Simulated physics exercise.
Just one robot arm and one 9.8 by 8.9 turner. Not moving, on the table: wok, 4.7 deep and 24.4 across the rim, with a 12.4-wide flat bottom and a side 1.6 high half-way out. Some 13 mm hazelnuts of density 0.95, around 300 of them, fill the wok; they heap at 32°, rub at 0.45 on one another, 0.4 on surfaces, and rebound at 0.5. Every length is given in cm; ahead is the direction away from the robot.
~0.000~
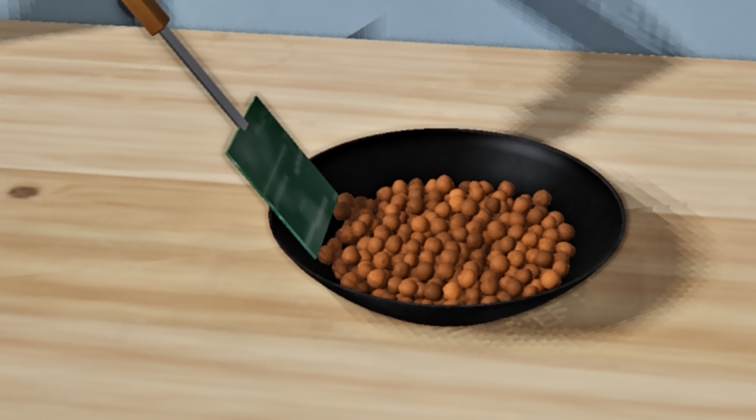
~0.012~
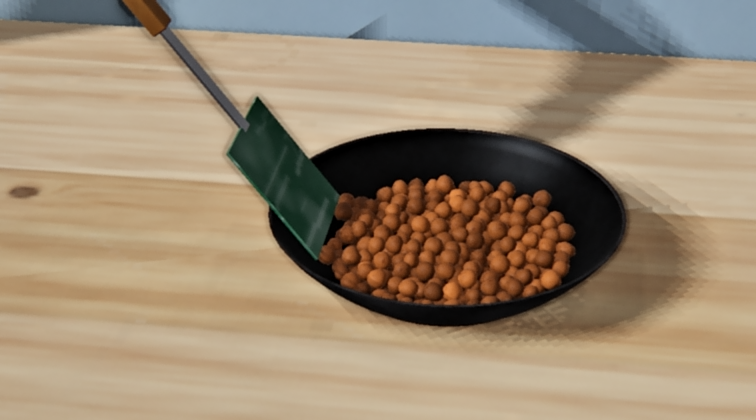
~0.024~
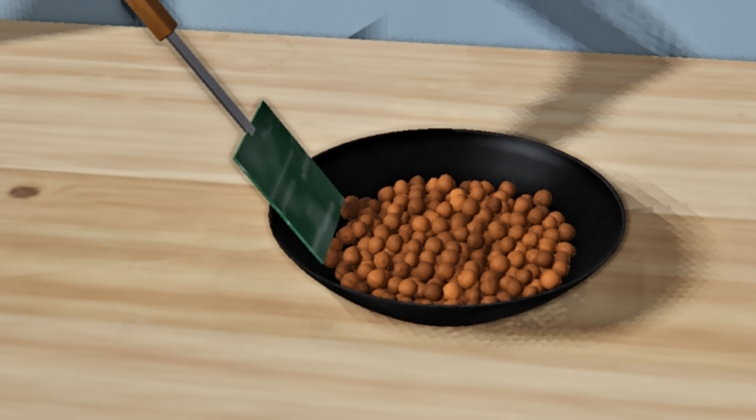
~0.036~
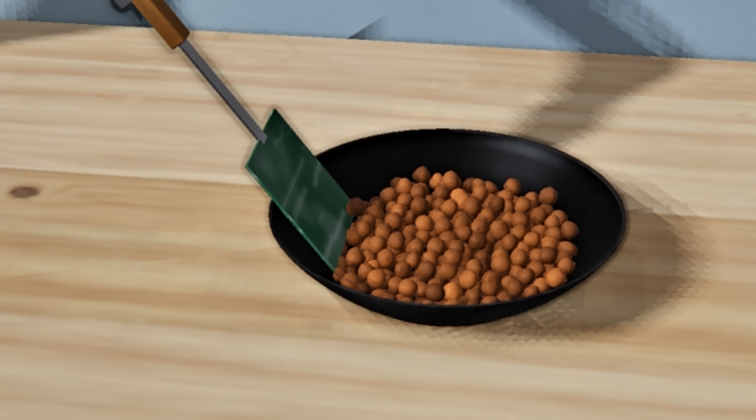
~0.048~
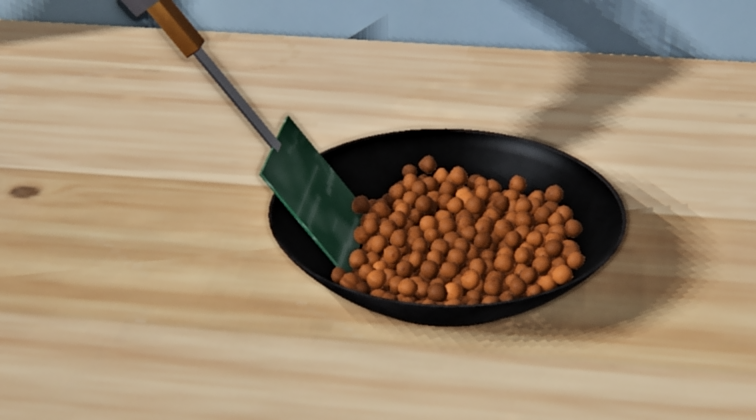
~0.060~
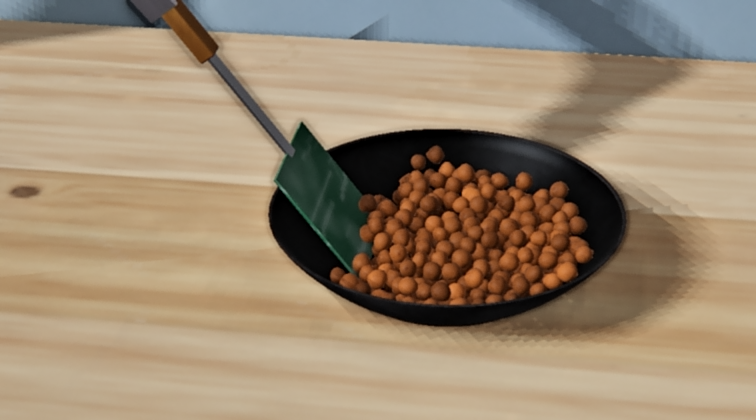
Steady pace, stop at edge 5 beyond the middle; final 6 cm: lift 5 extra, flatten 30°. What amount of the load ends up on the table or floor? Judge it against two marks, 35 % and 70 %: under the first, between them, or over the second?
Under the first, so below 35 %.
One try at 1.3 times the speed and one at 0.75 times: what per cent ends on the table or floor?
Near 10 and near 5 percent respectively.
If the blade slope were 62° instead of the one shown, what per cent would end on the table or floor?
Somewhere around 10 per cent would end on the table or floor.
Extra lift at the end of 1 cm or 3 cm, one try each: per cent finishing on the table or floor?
I'd put it near 10 in a hundred, then near 10 in a hundred.
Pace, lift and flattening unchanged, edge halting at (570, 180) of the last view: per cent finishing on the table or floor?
30 %, roughly.
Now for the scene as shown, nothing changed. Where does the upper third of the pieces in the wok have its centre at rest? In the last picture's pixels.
Around (549, 240).
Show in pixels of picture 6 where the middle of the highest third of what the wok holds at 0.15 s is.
Centre: Roughly (521, 217) in the last picture.
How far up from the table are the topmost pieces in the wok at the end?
Top of the heap: Roughly 6.0 cm above the table top.
After 0.10 s, sloping 53°, highest piece 5 above the table; 305 in the wok.
After 0.15 s, sloping 40°, highest piece 6 above the table; 305 in the wok.
After 0.37 s, sloping 23°, highest piece 10 above the table; 271 in the wok, 31 on the table or floor, 3 on the blade or in flight.
After 1.42 s, sloping 23°, highest piece 6 above the table; 268 in the wok, 37 on the table or floor.
In the end, 268 in the wok, 37 on the table or floor. That is 12 % on the table or floor.
